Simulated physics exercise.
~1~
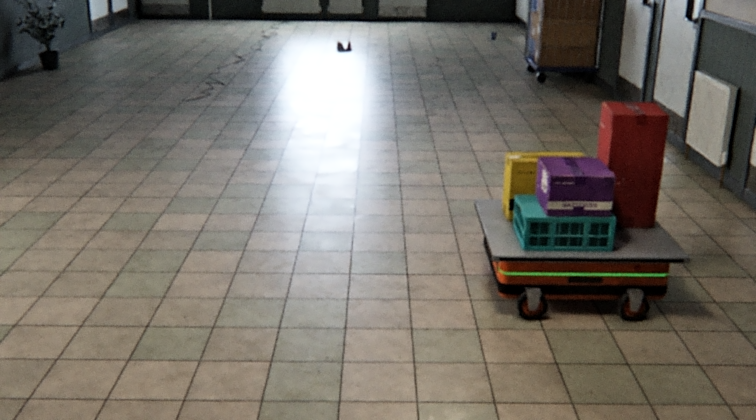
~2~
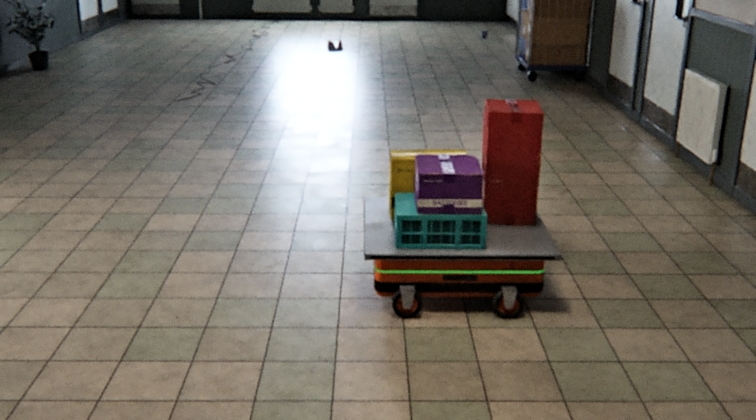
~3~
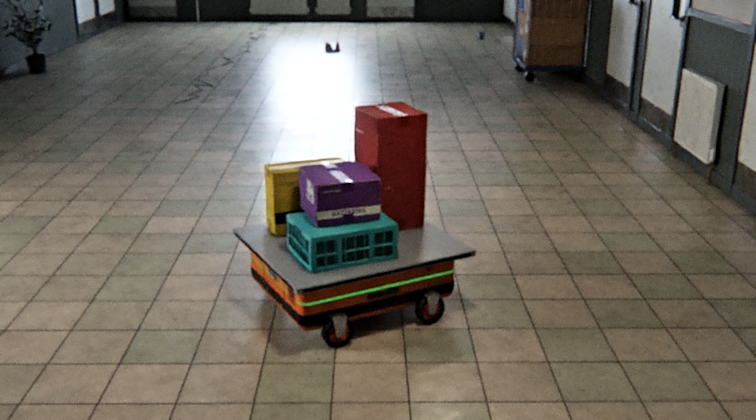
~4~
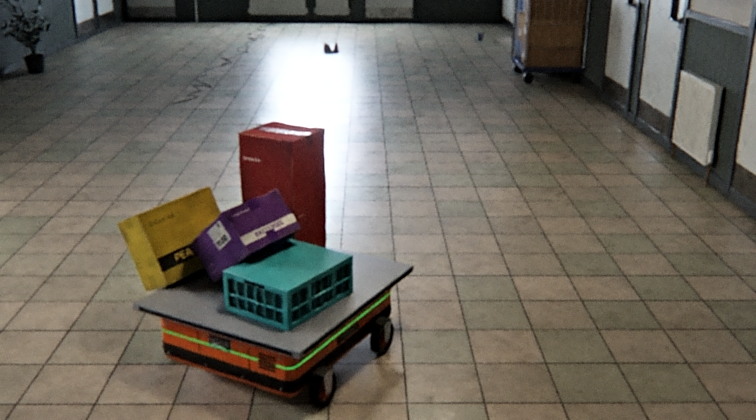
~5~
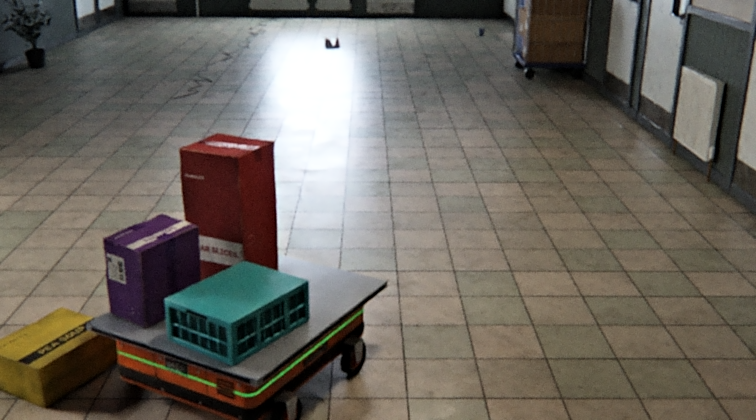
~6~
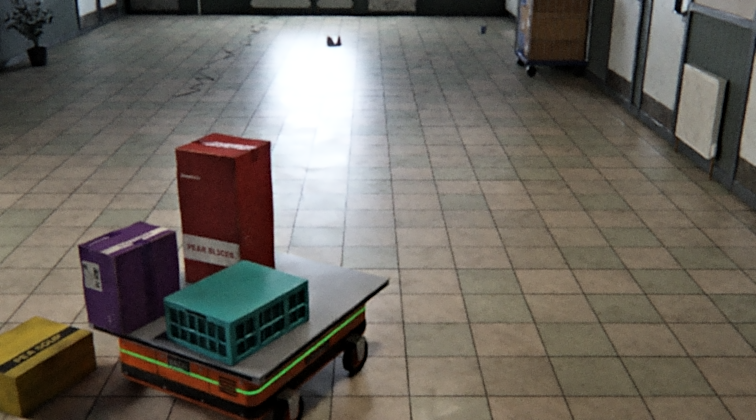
A flat orange robot cart rolls leftward across a tiled hall, seen from slightly above by a gently swaying camera. On its grey deck stand a yellow box at the back left, a tall red box at the right, and a purple parcel behind and above a turquoise crate in front. The cart swings round toward the viewer, and the yellow box and purple parcel tip to the left. The yellow box drops off onto the floor while the parcel turns over on the deck. The cart stops at lower left, the yellow box lying beside it, the parcel on its side, and the red box and crate upright aboard.
